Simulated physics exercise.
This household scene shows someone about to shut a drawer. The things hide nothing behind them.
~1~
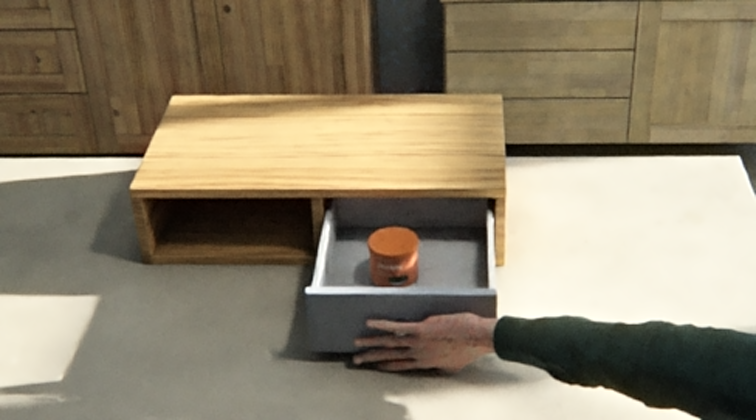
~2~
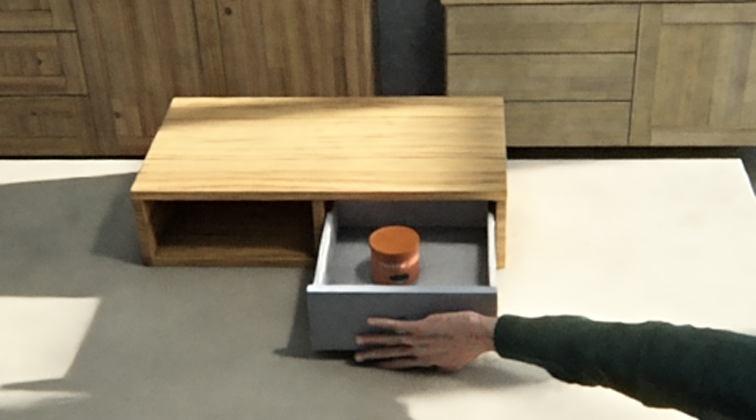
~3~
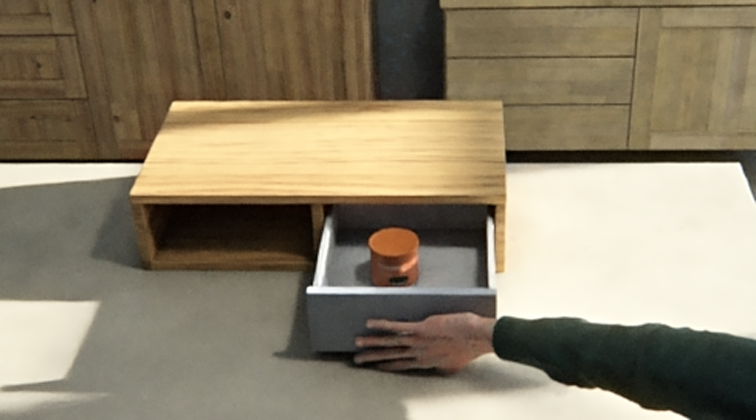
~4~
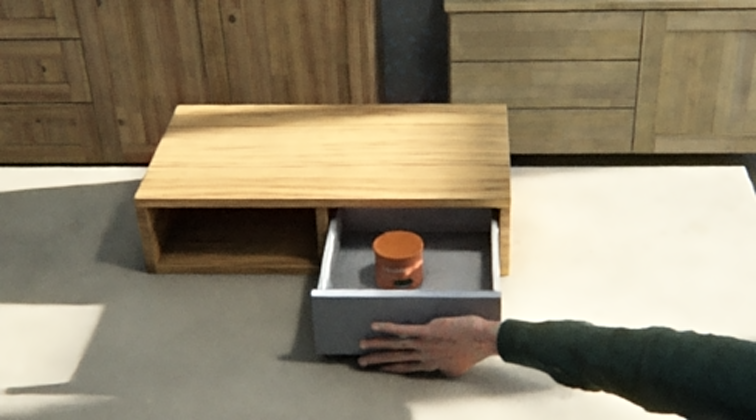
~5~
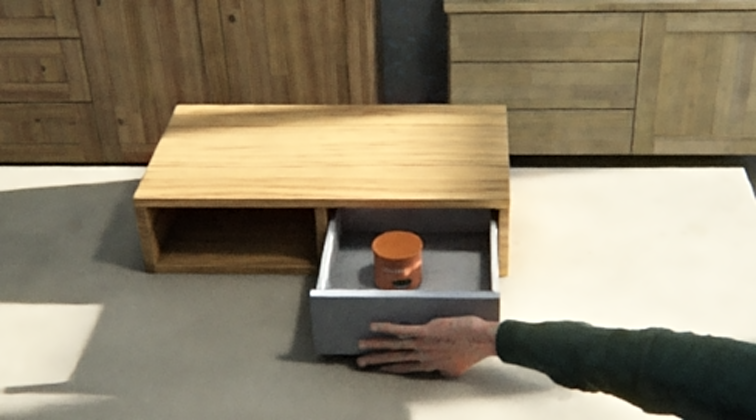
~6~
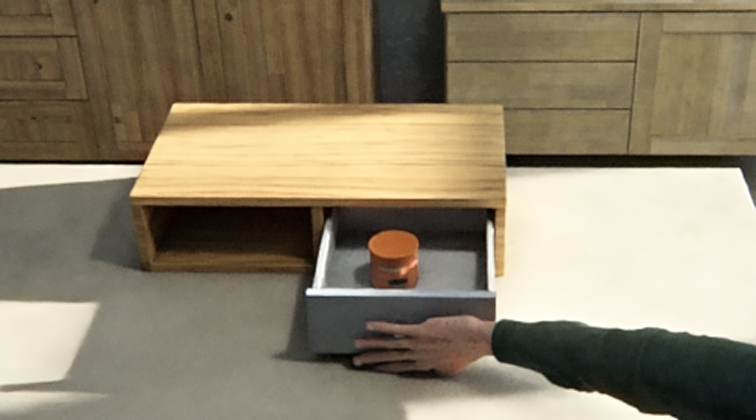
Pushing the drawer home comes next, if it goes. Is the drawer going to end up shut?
I expect the drawer slides fully home.
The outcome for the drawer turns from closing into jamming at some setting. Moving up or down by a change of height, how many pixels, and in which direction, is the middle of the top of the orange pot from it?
Roughly 16 pixels up.
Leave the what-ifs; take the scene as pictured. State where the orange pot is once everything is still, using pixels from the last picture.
I'd say it stops near (402, 184).
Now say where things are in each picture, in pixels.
In the first picture, drawer (406, 262) wide open; orange pot (394, 259).
In the second picture, drawer (407, 261) wide open; chest (330, 178).
In the third picture, drawer (407, 263) wide open.
In the fourth picture, drawer (411, 266) wide open; orange pot (399, 263).
In the fifth picture, drawer (410, 266) wide open; chest (333, 186).
In the sixth picture, drawer (406, 265) wide open.
Then, 0.46 s past the last view, drawer about half in.
Then, 0.78 s past the last view, drawer nearly in.
Finally, the drawer goes all the way in.
